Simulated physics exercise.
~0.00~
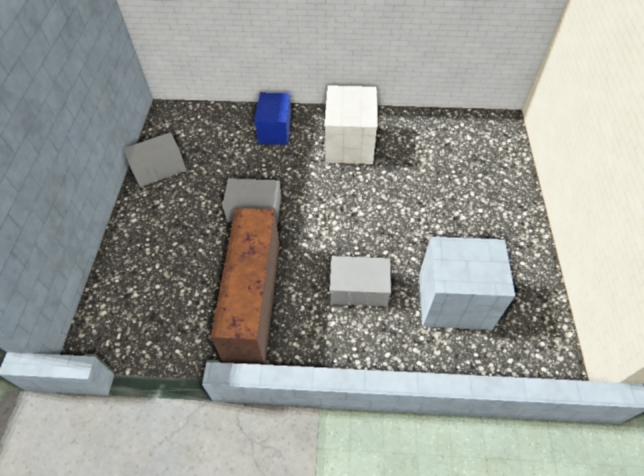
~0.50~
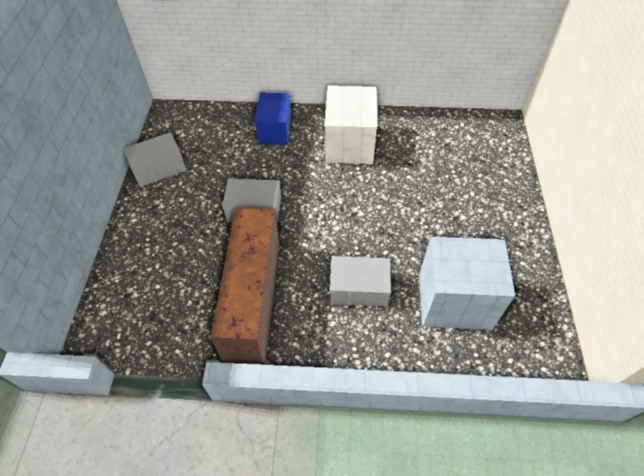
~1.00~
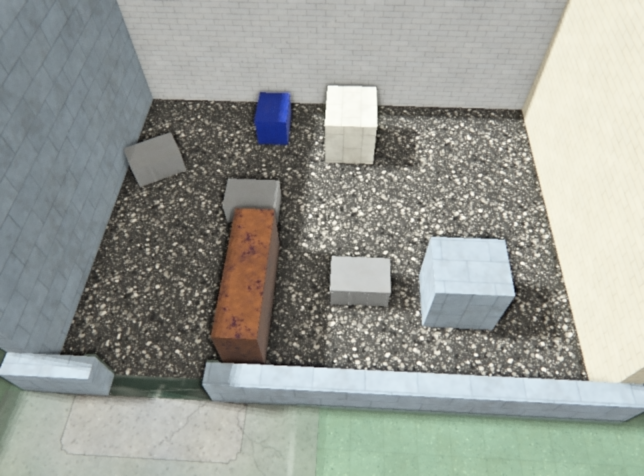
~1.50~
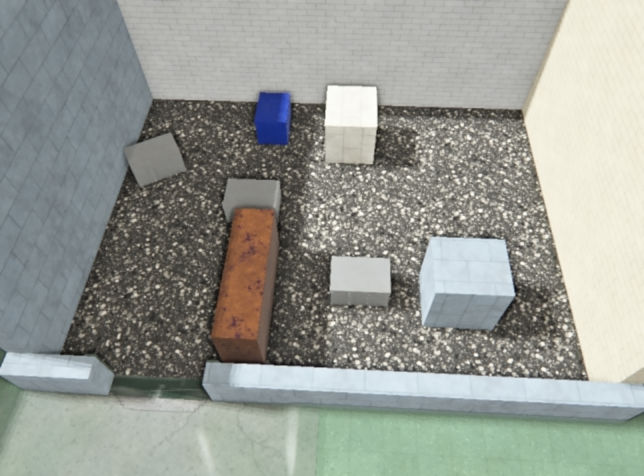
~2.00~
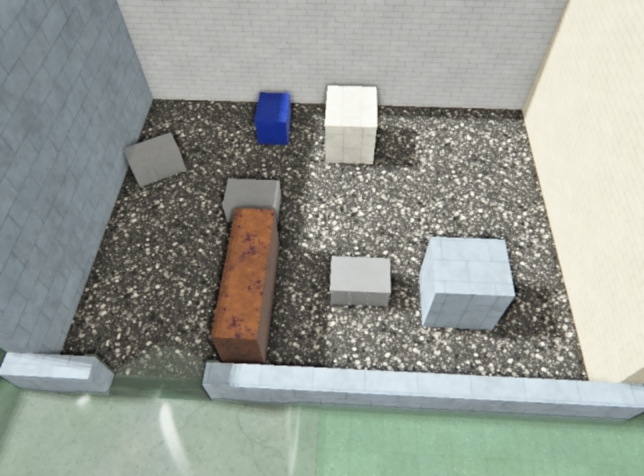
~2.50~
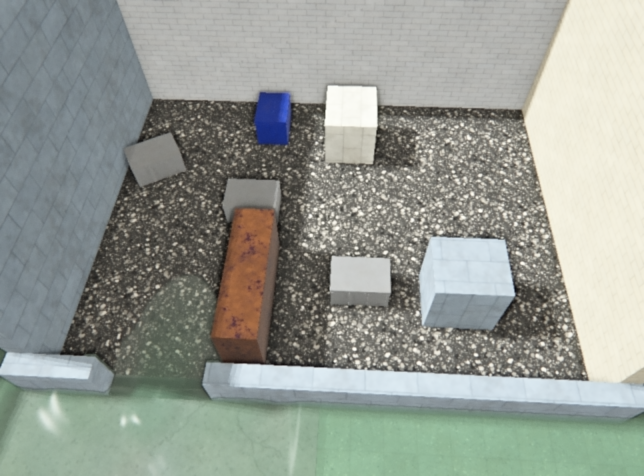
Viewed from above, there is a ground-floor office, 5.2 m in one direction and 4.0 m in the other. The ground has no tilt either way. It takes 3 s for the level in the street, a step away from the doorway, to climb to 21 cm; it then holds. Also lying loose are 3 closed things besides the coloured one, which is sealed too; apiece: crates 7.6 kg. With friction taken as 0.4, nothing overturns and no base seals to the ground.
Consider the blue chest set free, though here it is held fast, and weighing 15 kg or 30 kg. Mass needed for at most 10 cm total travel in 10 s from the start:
I think both options fail.
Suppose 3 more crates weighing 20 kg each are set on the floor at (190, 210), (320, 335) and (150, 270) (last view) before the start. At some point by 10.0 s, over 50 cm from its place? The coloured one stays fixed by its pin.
One by one: Too far, not far enough and too far.
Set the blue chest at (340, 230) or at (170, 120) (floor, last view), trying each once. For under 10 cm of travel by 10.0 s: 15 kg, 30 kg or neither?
First try both suffice, second try none suffices.
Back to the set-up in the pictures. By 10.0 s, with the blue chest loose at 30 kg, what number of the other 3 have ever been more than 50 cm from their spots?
That comes to 2.
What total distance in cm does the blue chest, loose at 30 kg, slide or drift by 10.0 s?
About 50 cm.
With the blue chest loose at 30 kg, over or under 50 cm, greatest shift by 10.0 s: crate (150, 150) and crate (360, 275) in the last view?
In that order: Over, short of it.
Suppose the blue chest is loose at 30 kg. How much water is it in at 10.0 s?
Depth: Approx. 11 cm.
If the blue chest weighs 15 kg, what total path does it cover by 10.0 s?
Total path: Approx. 140 cm.
After 3.5 s the blue chest would be 0 cm from its start with 15 kg and 0 cm from its start with 30 kg; 0 cm of water round it then.
After 4.5 s the blue chest would be 0 cm from its start with 15 kg and 0 cm from its start with 30 kg; 0 cm of water round it then.
After 7.0 s the blue chest would be 38 cm from its start with 15 kg and 3 cm from its start with 30 kg; 9 cm of water round it then.
After 10.0 s the blue chest would be 112 cm from its start with 15 kg and 47 cm from its start with 30 kg; 11 cm of water round it then.
